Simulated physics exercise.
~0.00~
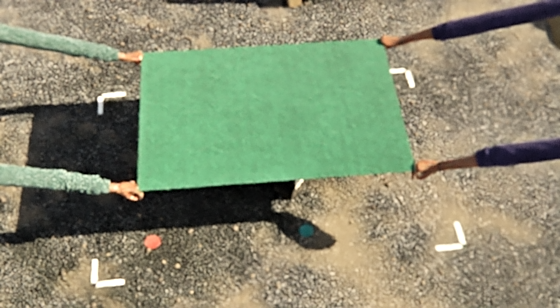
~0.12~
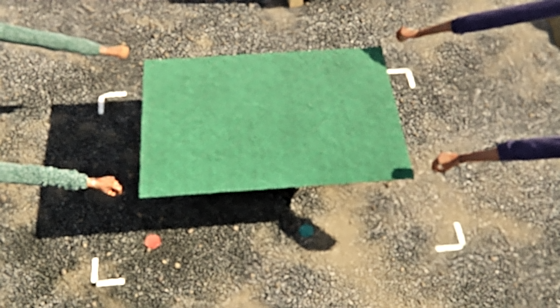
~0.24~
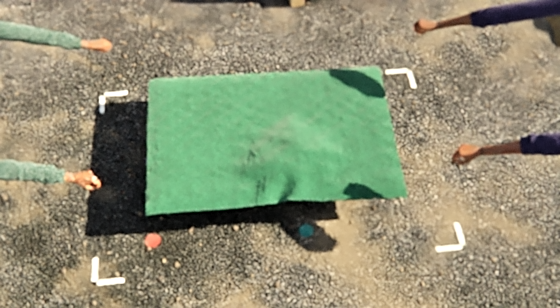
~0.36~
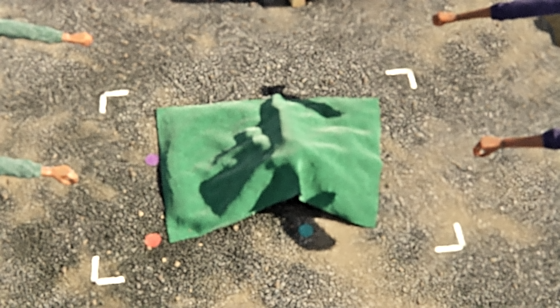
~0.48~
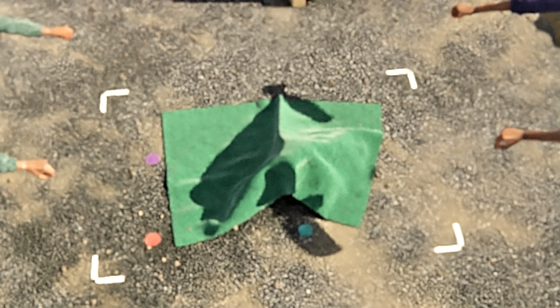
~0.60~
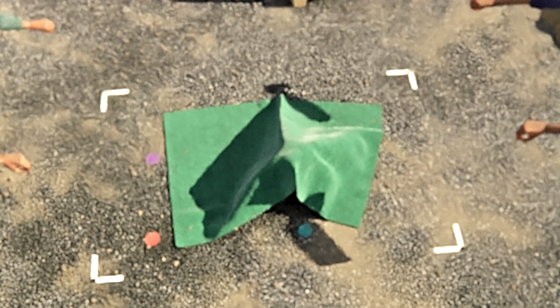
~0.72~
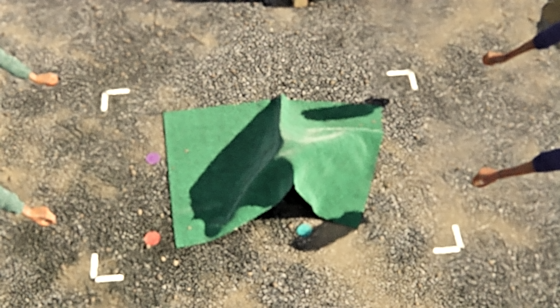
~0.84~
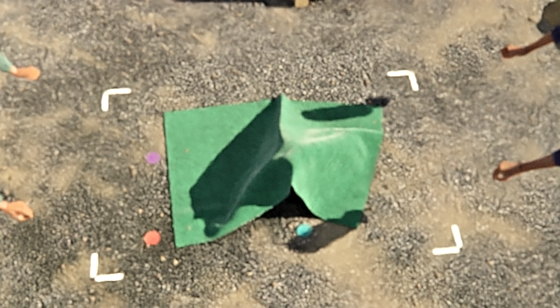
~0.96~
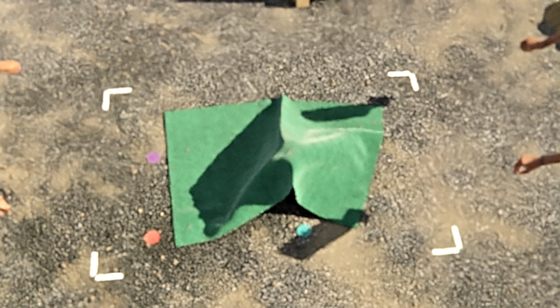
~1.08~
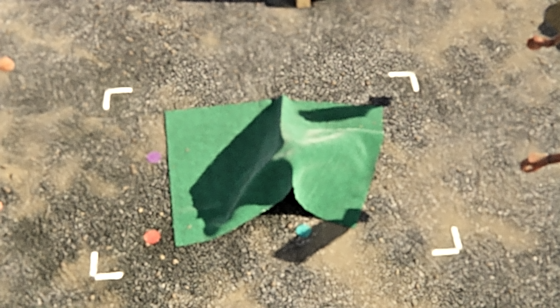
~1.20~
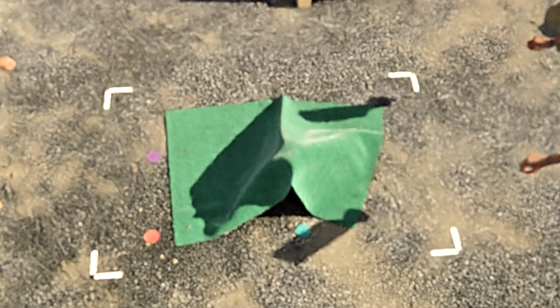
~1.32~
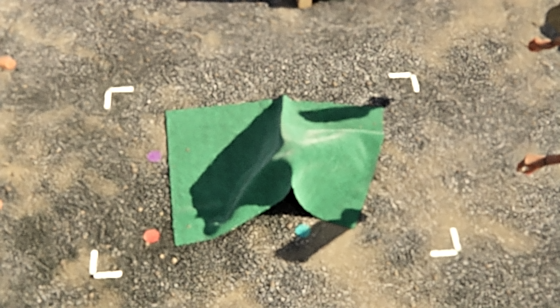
The footage shows four hands holding a green sheet flat above gravelly ground, then letting go and drawing back as it drops and drapes over something raised beneath, settling into a peaked, folded shape, with teal, purple and red markers still uncovered around its edges.
